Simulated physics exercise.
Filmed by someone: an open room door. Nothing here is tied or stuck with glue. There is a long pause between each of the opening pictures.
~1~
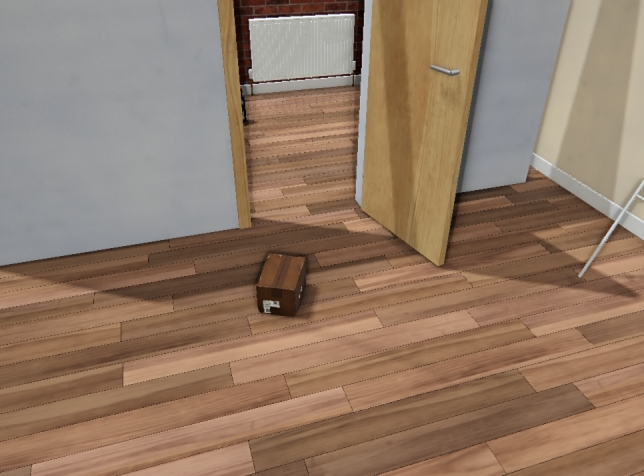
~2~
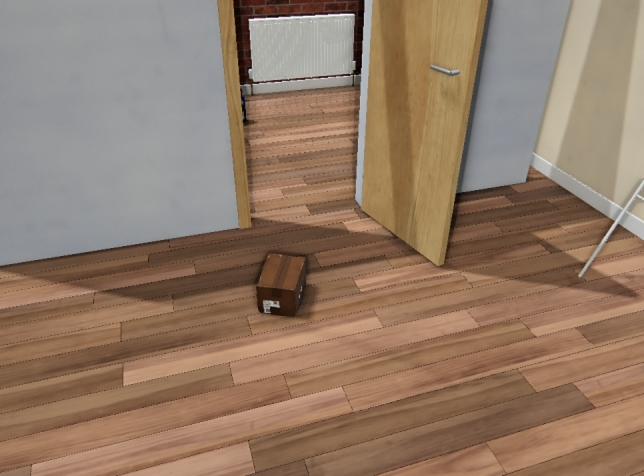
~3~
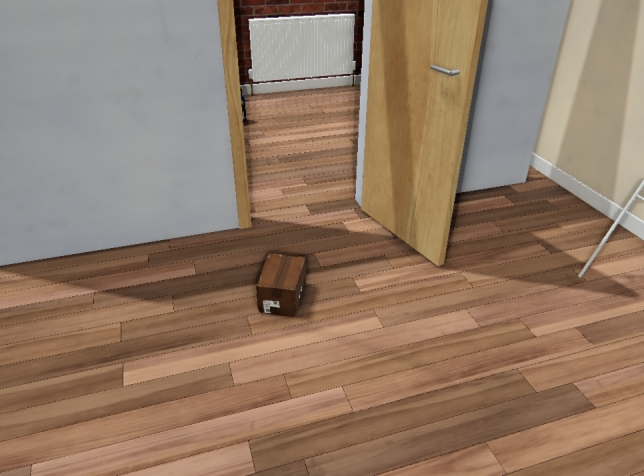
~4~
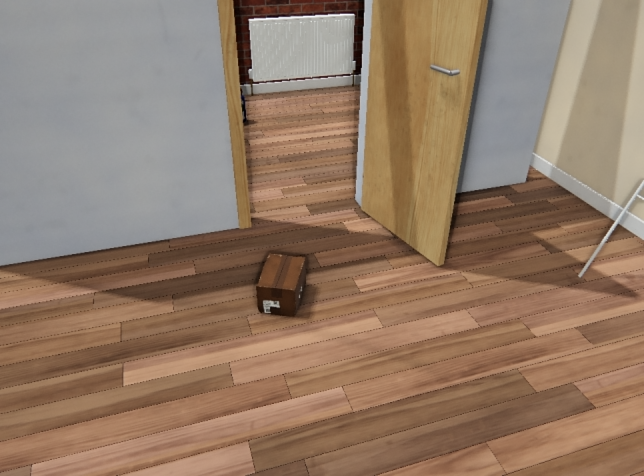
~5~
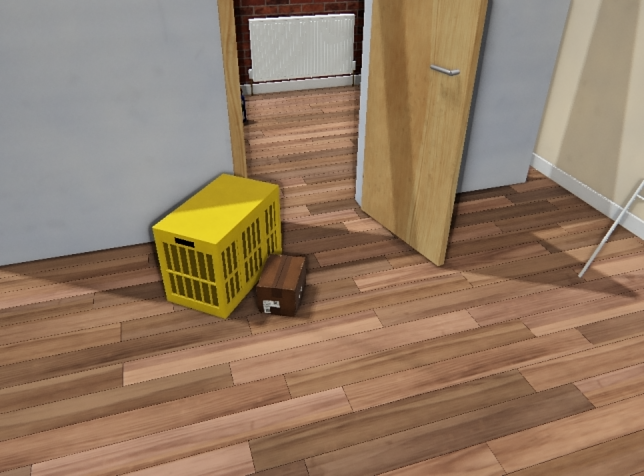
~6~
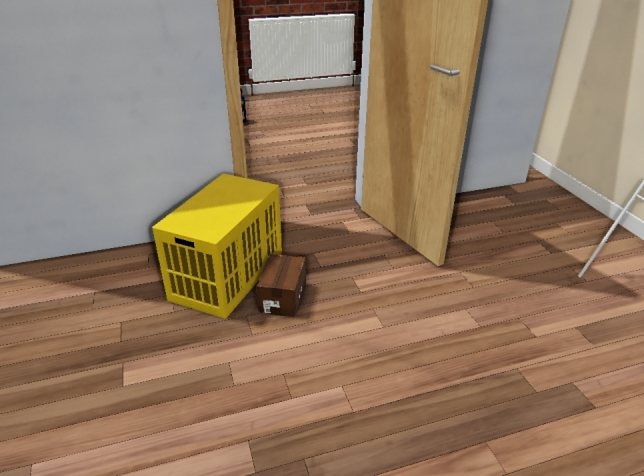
By an open room door, a brown parcel sitting still on the wooden floor, then a yellow slatted crate appearing beside it.
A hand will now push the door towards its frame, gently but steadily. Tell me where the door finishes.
I expect it will finish partly open.
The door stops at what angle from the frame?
The door ends up some 30° open.
Then, 1.00 s past the last view, door 78° open.
Then, 1.60 s past the last view, door 54° open.
Finally, door 29° open; both still in place. Final places as the last picture's camera would see them, yellow chest near (223, 242).
